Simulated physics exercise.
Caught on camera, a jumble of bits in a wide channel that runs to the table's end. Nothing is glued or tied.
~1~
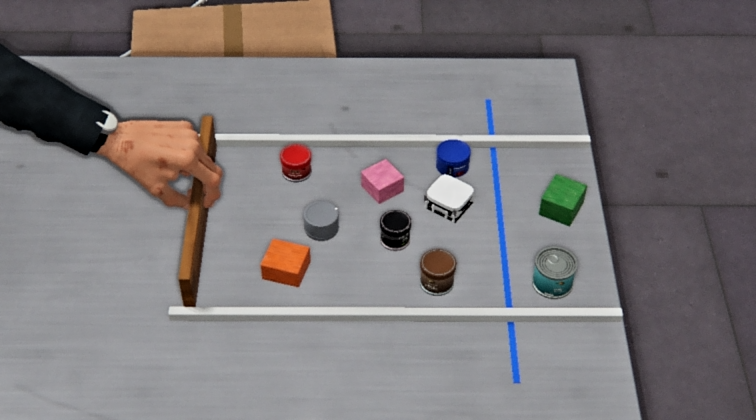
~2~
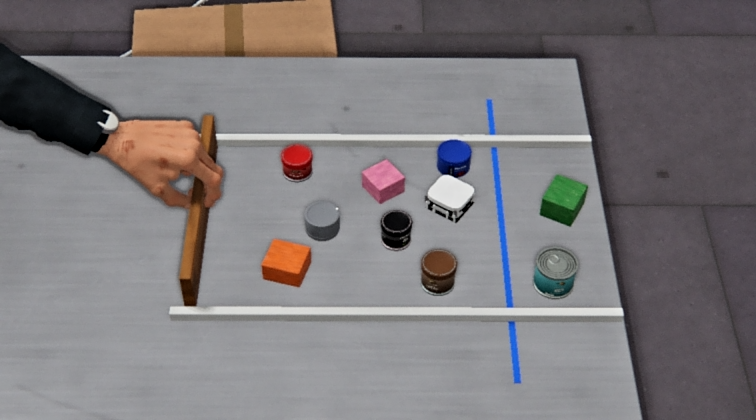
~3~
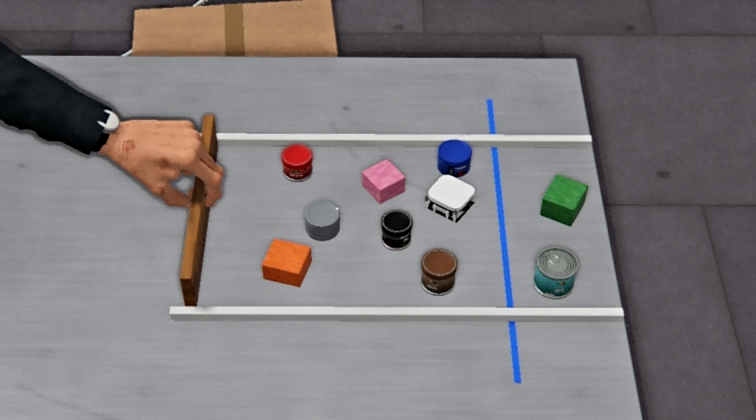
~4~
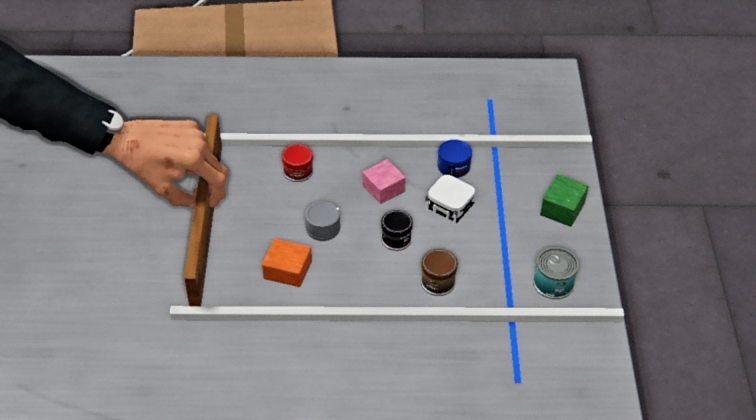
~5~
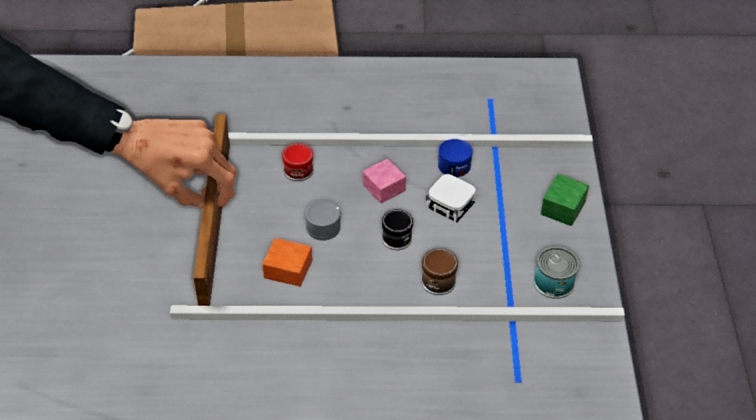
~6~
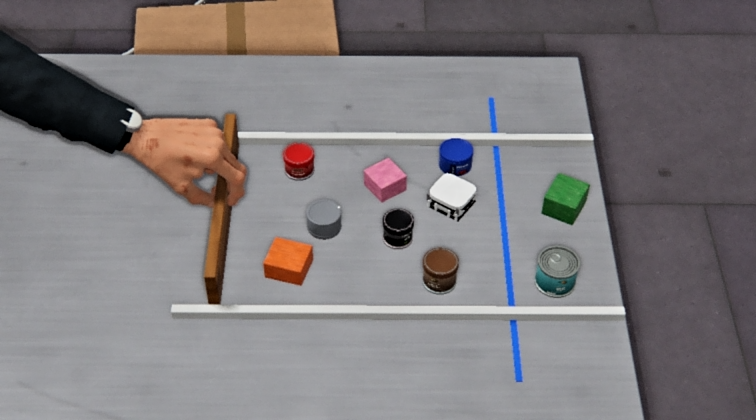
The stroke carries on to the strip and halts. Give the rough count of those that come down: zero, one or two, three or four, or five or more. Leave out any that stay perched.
Here the number that fall off is zero.
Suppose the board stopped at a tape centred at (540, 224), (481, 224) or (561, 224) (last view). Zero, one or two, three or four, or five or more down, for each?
Taking them in turn, either one or two; zero; 3 or 4.
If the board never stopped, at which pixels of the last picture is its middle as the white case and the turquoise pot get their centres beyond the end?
Near (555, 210) and (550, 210).
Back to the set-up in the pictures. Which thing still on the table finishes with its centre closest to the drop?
The green block.
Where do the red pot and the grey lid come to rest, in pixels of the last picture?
The red pot at (514, 160), the grey lid at (521, 218).
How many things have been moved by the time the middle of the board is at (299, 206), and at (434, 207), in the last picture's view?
2 and 8.
Soon after, none off yet; green block at rest near (566, 199); turquoise pot at rest near (557, 272); blue tub at rest near (456, 157).
Then, none off yet; green block at rest near (566, 199); turquoise pot at rest near (557, 272); blue tub moving near (465, 157).
At rest, the number that fall off is zero.
